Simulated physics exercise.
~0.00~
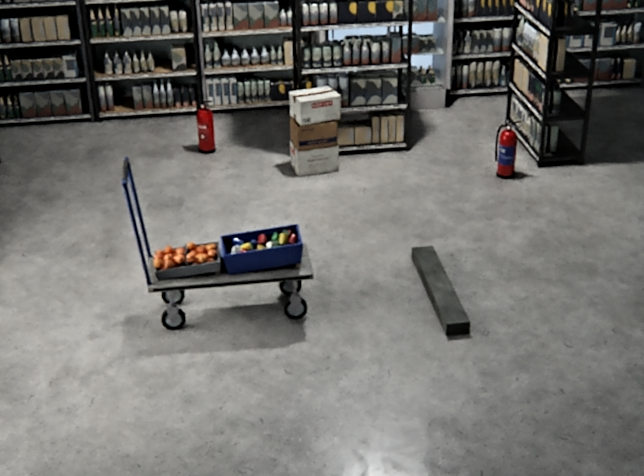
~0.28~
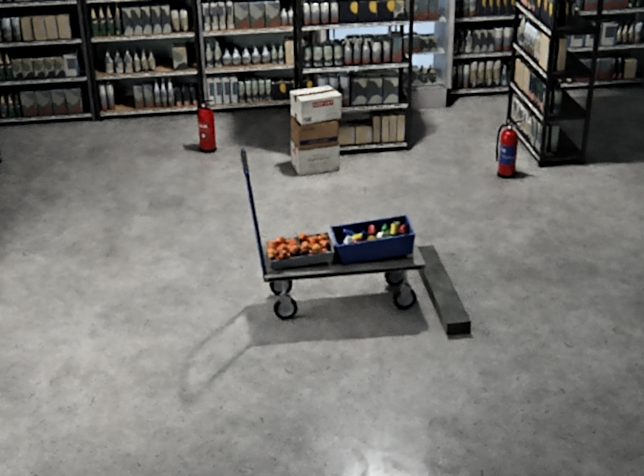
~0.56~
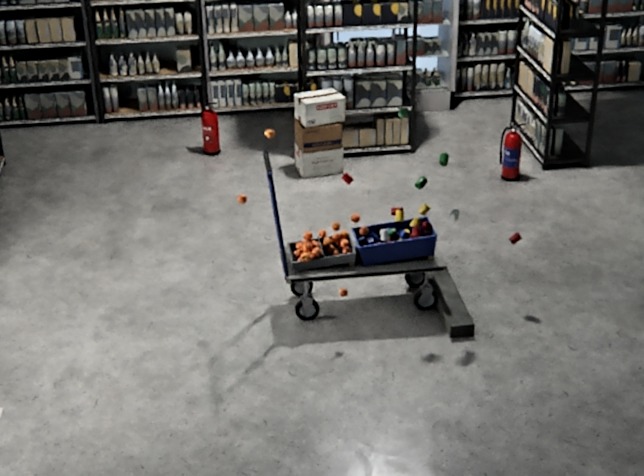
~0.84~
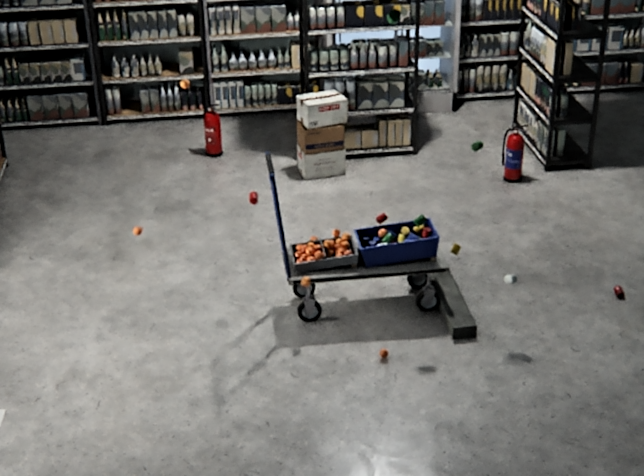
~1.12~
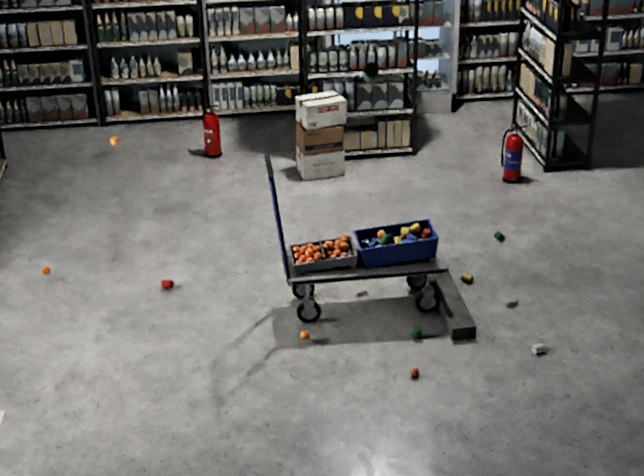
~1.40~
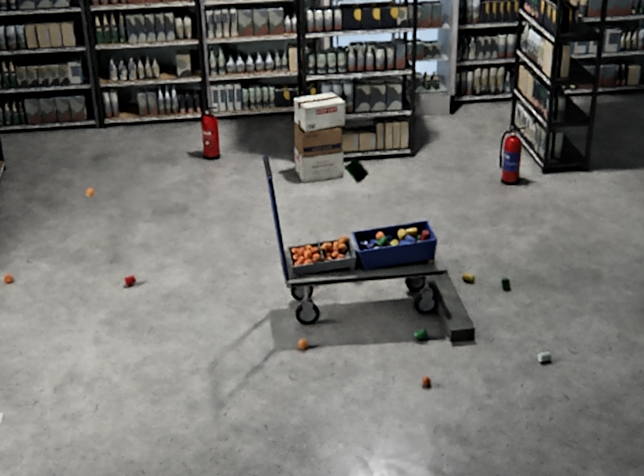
A cart carrying oranges and small colourful jars rolled right across a storeroom floor until it jammed against a dark kerb, flinging some of both into the air; they scattered around the floor while the cart stayed put, its crates still holding most of the load.
